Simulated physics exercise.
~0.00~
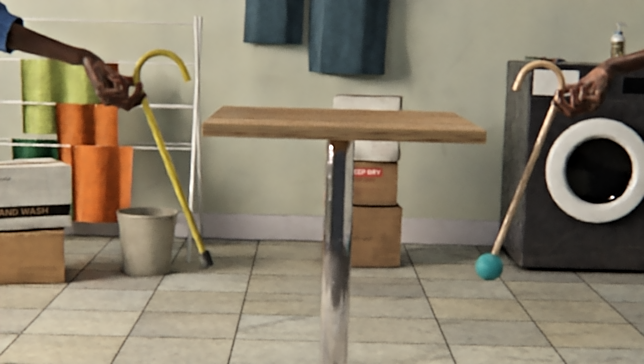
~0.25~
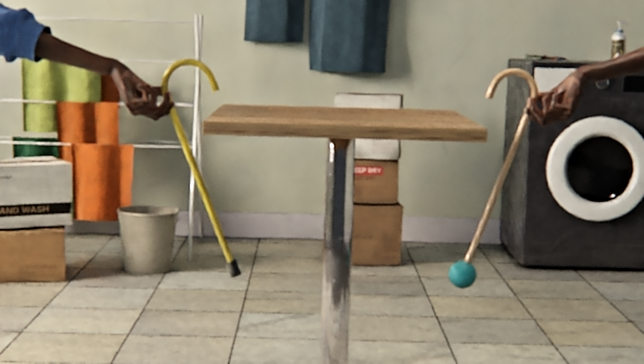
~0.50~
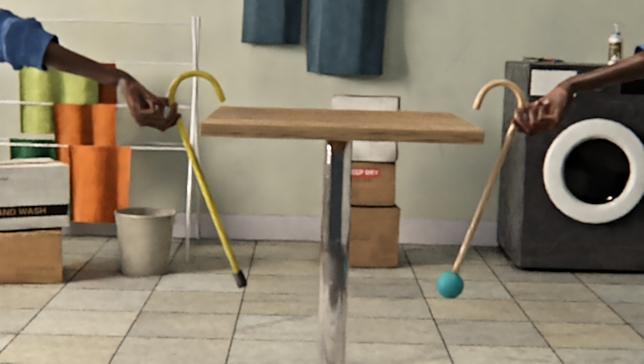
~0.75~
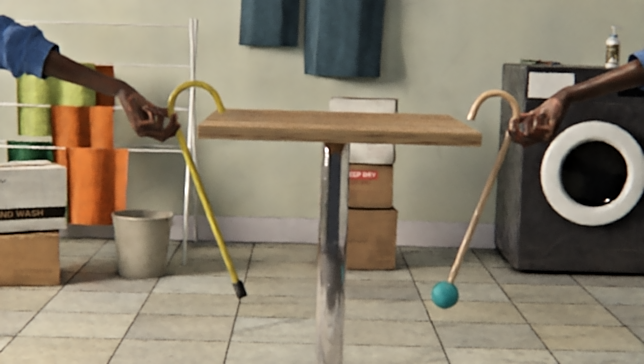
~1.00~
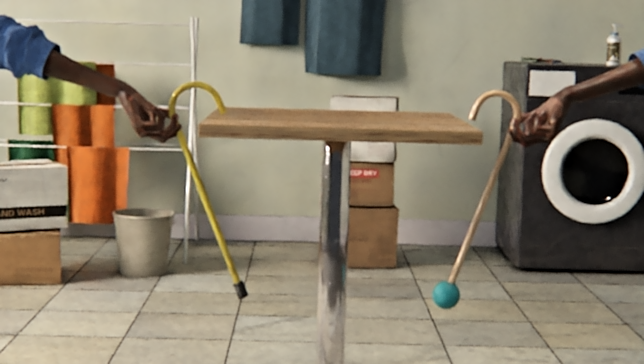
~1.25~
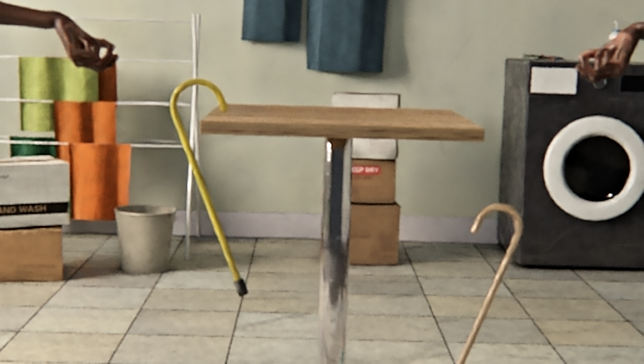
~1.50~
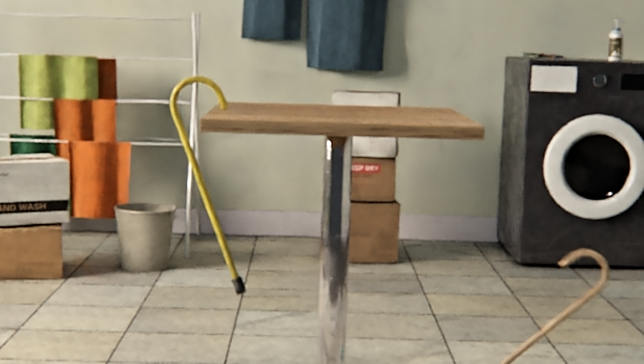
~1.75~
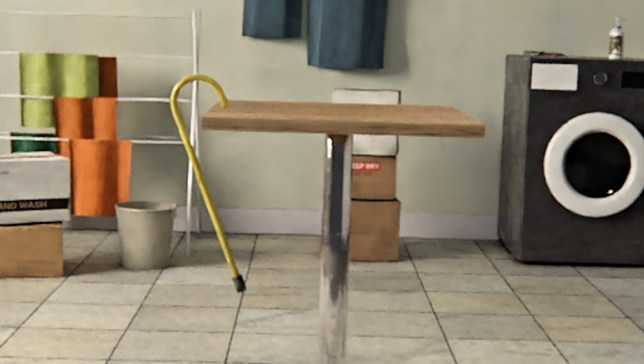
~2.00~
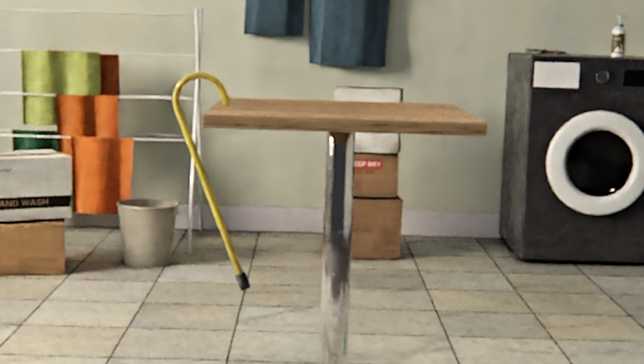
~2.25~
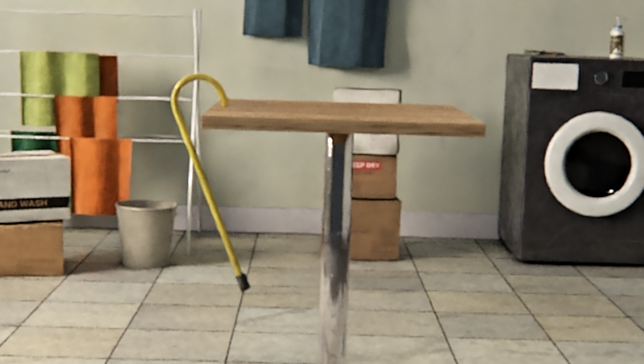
Two canes are hooked on a table and released; the right one falls, the yellow stays.
